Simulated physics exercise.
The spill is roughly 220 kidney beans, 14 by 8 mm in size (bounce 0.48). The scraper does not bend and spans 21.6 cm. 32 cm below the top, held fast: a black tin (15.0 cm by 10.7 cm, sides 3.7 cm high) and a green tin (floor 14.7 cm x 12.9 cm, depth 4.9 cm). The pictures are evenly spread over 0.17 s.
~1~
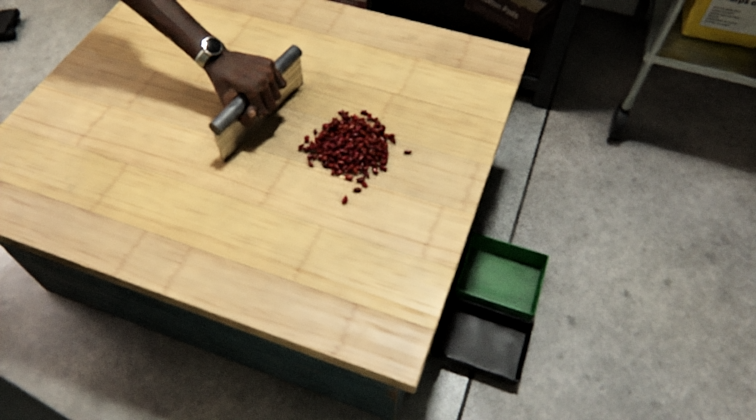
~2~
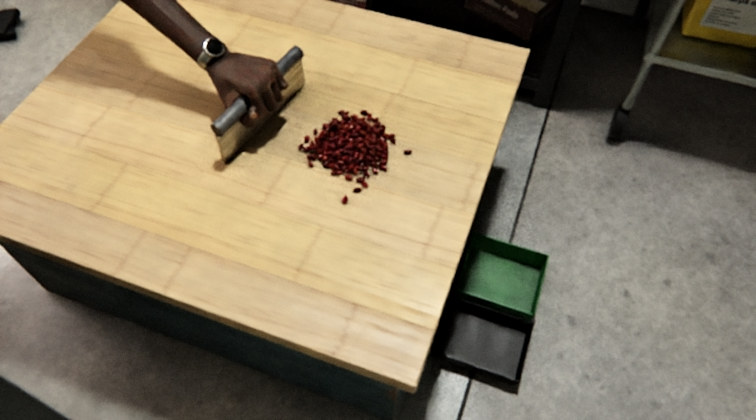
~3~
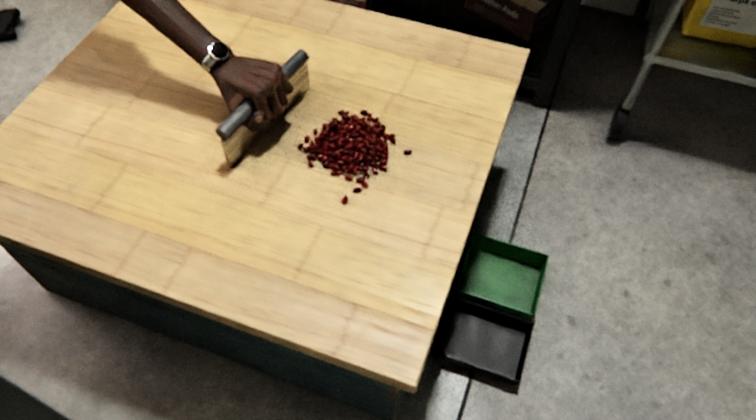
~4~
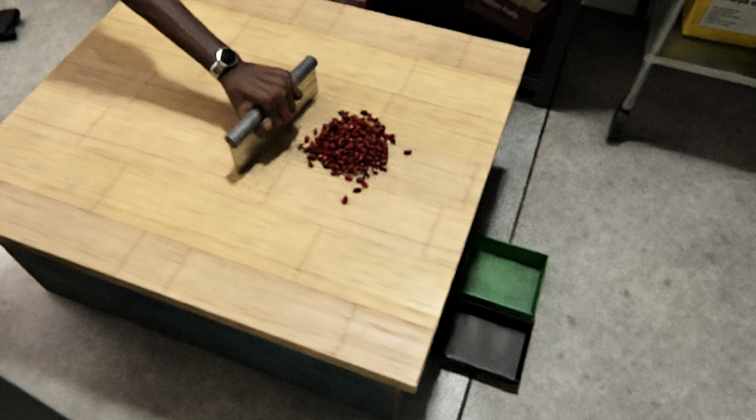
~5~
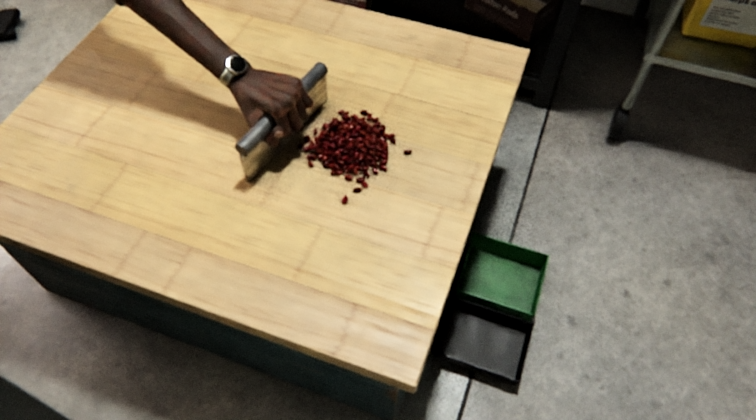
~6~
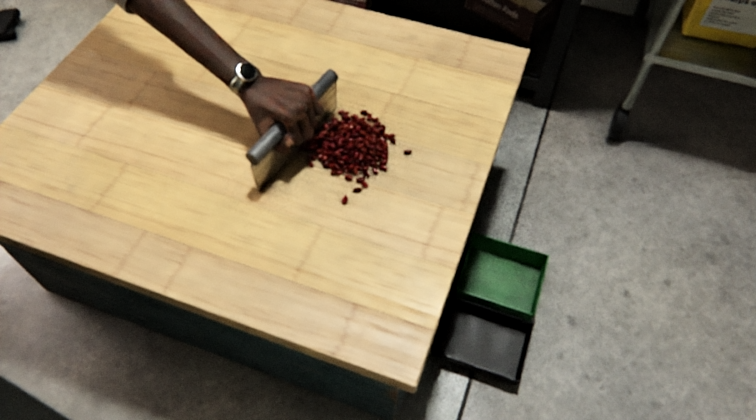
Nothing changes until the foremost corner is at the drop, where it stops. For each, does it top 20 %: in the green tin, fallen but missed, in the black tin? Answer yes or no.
Green tin: No, missed: Yes, black tin: Yes.
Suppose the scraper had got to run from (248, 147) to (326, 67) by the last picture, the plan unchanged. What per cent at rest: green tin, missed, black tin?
Green tin 55, missed 10, black tin 10.
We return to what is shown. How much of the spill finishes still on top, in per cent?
Roughly 30 per cent.
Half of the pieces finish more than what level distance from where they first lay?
About 34 cm.
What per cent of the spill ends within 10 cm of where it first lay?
Some 10 per cent.
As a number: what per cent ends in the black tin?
About 35 per cent.
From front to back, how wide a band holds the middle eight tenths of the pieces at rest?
Roughly 32 cm.
Then, 0.24 s after the last picture, scraper 26 cm from its start, spill 19 cm wide; still on top 100 %.
Then, 0.47 s after the last picture, scraper 39 cm from its start, spill 26 cm wide; off the edge, not caught 25 %, still on top 75 %.
Then, 0.68 s after the last picture, scraper 39 cm from its start, spill 30 cm wide; black tin 30 %, green tin 5 %, off the edge, not caught 40 %, still on top 30 %.
In the end, black tin 35 %, green tin 5 %, fallen but missed 30 %, still on top 30 %.
